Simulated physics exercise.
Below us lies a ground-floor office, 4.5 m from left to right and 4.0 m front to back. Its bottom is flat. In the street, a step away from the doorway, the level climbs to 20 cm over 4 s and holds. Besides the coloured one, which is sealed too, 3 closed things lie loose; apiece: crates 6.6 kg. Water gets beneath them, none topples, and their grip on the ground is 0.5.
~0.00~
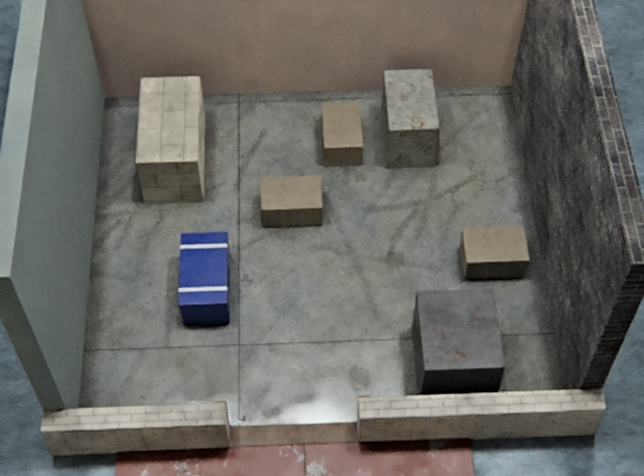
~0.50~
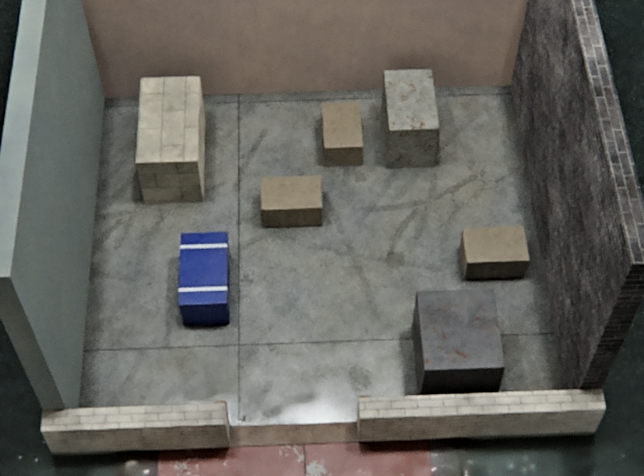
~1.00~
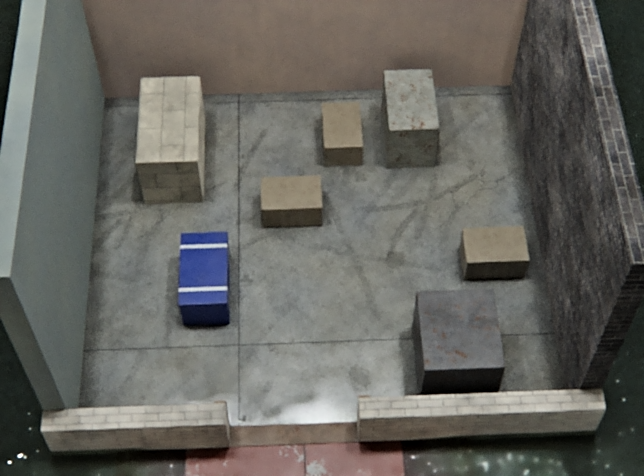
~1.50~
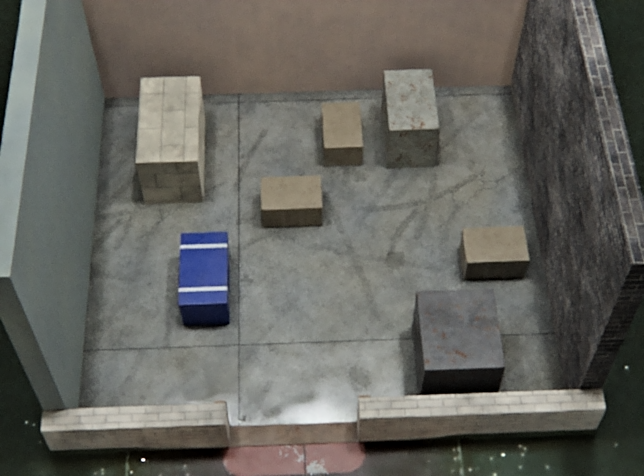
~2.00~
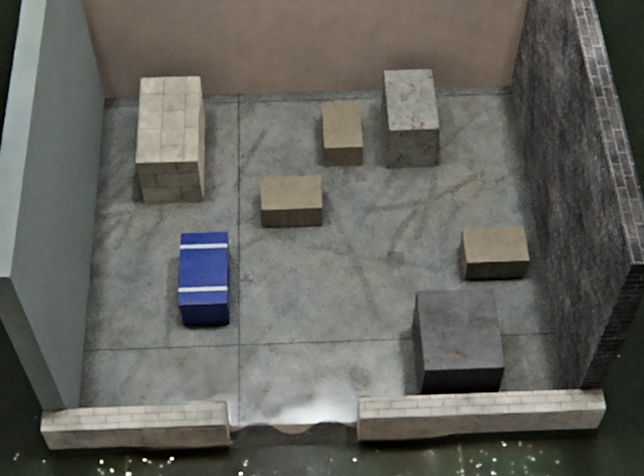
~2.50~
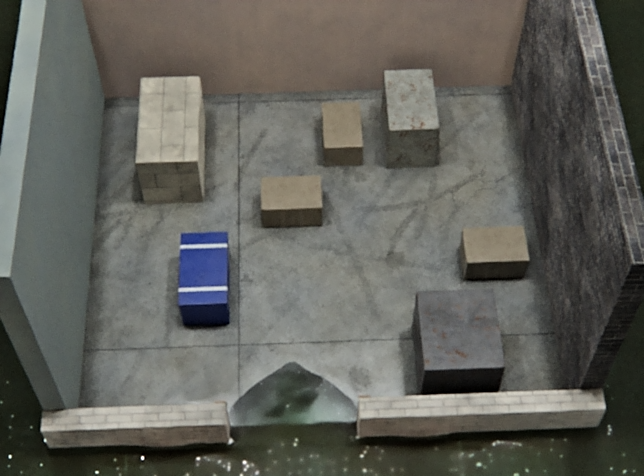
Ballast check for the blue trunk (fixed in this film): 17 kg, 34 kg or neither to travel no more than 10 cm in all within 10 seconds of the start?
Verdict: Only the larger load is enough.
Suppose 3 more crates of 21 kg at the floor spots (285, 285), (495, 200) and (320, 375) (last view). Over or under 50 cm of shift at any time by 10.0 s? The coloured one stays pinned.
In that order: Over, short of it, more.
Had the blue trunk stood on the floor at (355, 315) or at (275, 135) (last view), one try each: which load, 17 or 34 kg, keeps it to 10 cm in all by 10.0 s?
In that order: Only the larger holds; neither is enough.
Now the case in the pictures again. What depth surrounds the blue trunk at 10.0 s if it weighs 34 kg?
About 6 cm.
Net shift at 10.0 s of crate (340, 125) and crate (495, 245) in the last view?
In turn: 30 cm, 40 cm.
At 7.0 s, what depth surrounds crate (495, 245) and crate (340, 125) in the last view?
About 1 and 10 cm.
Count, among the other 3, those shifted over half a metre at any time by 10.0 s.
That makes 1.
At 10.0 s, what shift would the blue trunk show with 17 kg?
About 100 cm.
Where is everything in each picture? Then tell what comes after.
The first picture shows the blue trunk at (203, 267), on the bottom; 0.0 m2 under water; 0 of 4 have shifted.
The second picture shows the blue trunk at (203, 267), on the bottom; 0.0 m2 under water; 0 of 4 have shifted.
The third picture shows the blue trunk at (203, 267) rests on the ground; 0.0 m2 under water; 0 of 4 have shifted.
The fourth picture shows the blue trunk at (203, 267) rests on the ground; 0.0 m2 under water; 0 of 4 have shifted.
The fifth picture shows the blue trunk at (203, 267) rests on the ground; 0.0 m2 under water; 0 of 4 have shifted.
The sixth picture shows the blue trunk at (203, 267) rests on the ground; 0.4 m2 under water; 0 of 4 have shifted.
After 3.5 s the blue trunk would be 0 cm from its start with 17 kg and 0 cm from its start with 34 kg; 1 cm of water round it then.
After 4.5 s the blue trunk would be 2 cm from its start with 17 kg and 0 cm from its start with 34 kg; 4 cm of water round it then.
After 7.0 s the blue trunk would be 74 cm from its start with 17 kg and 0 cm from its start with 34 kg; 5 cm of water round it then.
After 10.0 s the blue trunk would be 92 cm from its start with 17 kg and 0 cm from its start with 34 kg; 6 cm of water round it then.
